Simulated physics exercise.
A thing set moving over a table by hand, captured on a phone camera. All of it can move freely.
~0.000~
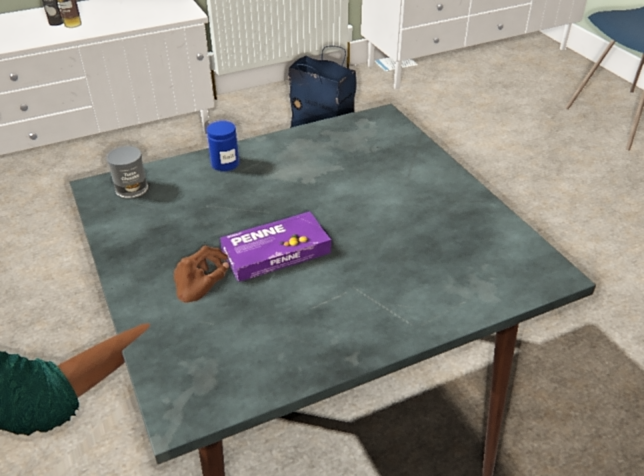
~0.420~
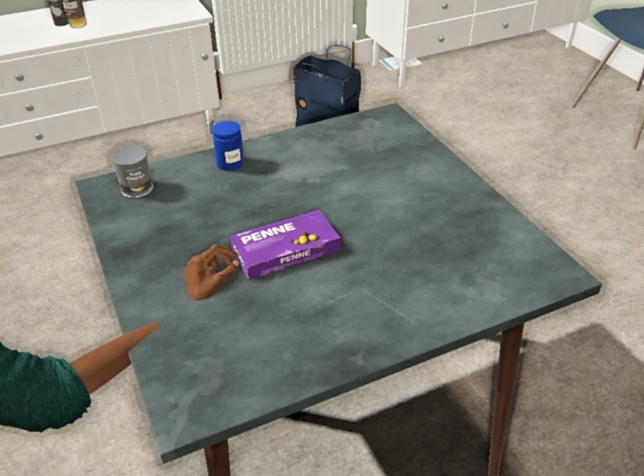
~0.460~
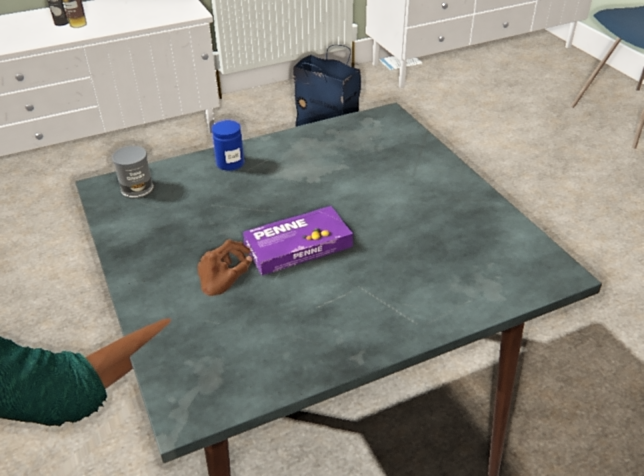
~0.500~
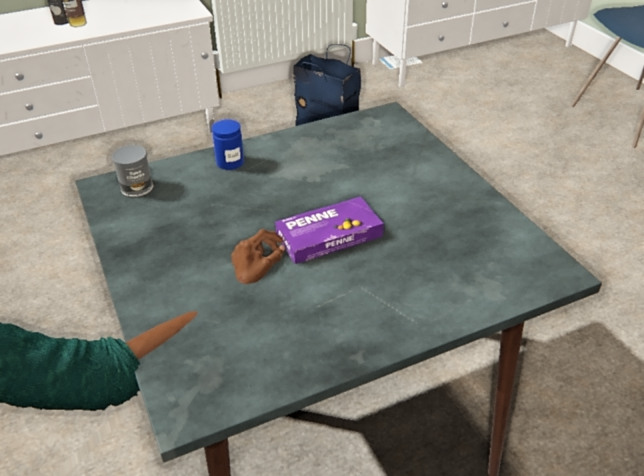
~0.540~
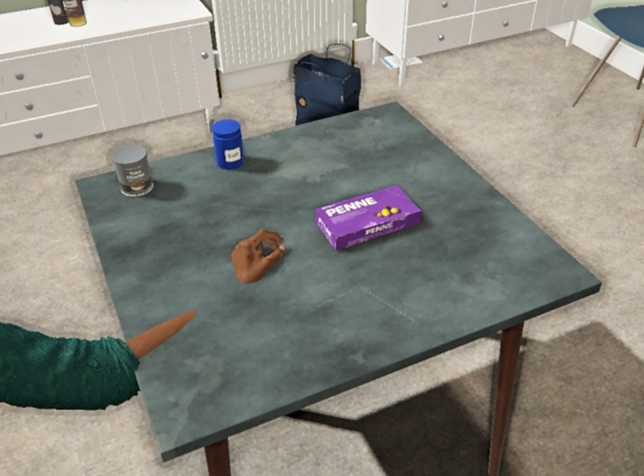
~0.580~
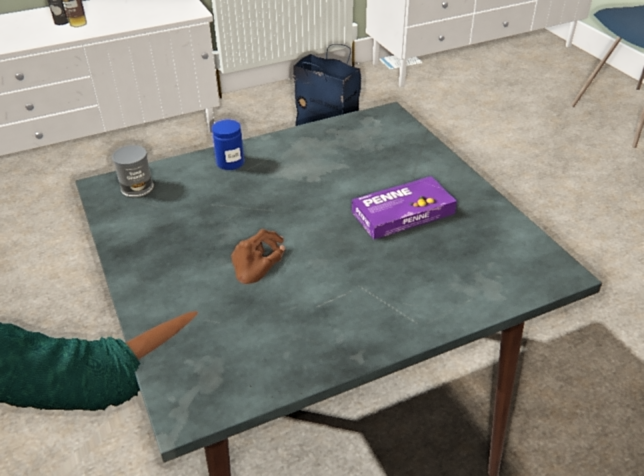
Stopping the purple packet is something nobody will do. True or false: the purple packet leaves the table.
True.
By 0.68 s, purple packet moved well along near (481, 183).
By 0.88 s, purple packet now off the table.
By 0.98 s, things are still on the move.
By 1.18 s, as before.
When it is over (1.3 s), off the table, purple packet.
